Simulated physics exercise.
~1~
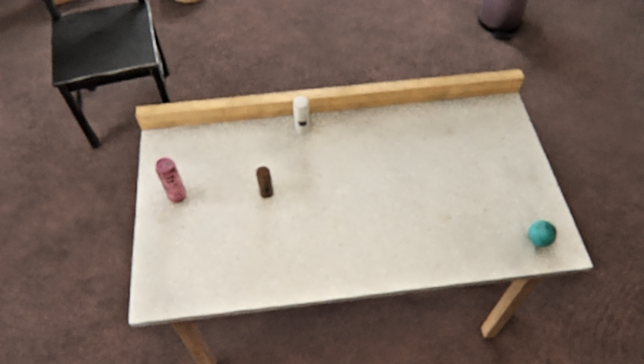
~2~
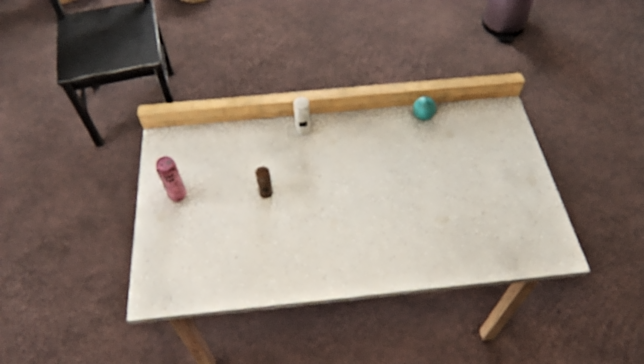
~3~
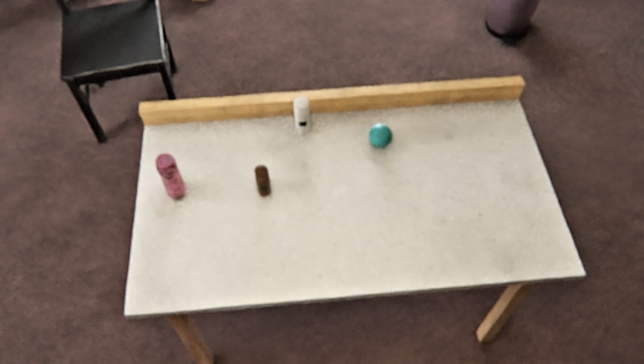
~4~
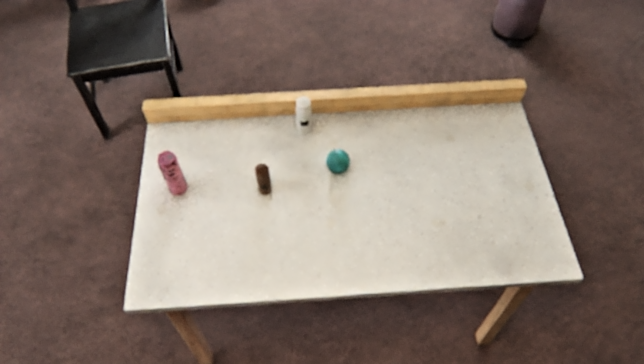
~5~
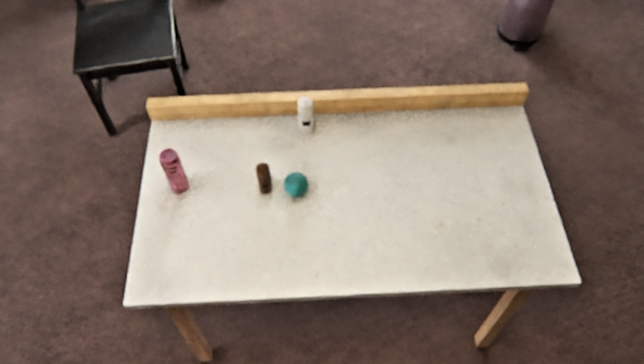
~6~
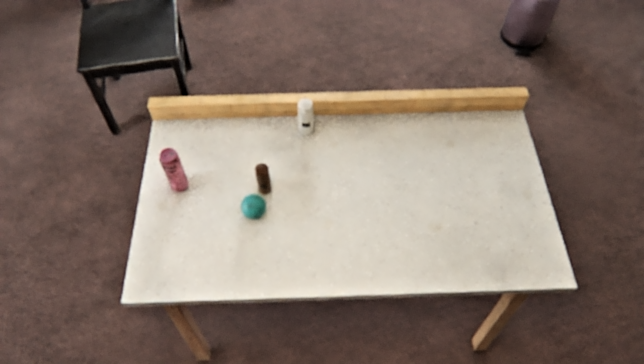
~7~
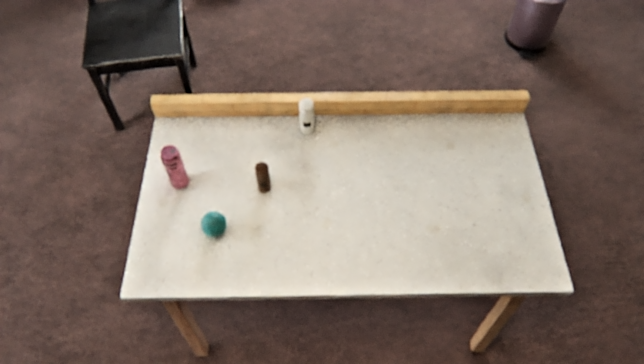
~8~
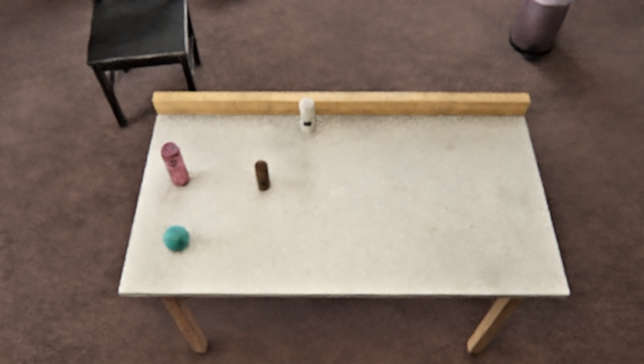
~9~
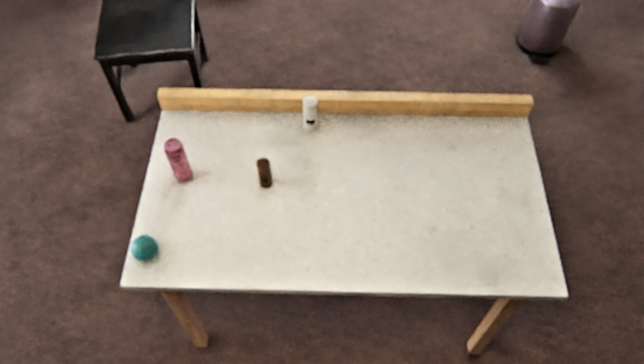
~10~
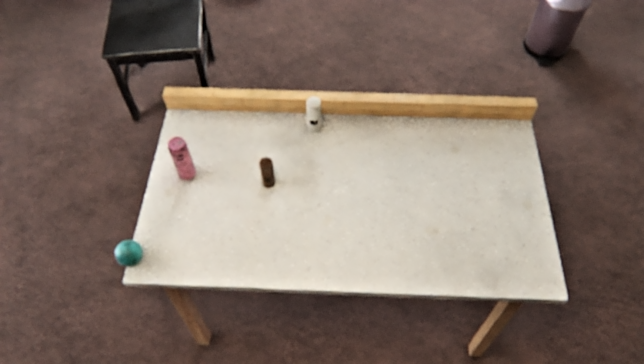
A pale table with a wooden rail along its far edge stands on a brownish carpet, seen from above at a slight, slowly drifting angle, with a black chair behind it to the left. A pink can stands at the left, a small brown shaker to its right, and a white shaker near the rail, while a turquoise ball sits near the right edge. The ball moves up and left to the rail, then comes off it toward the lower left. It passes just in front of the brown shaker, then below the pink can, slowing as it goes. It ends at the table's left edge near the front corner, with the can and both shakers still upright.
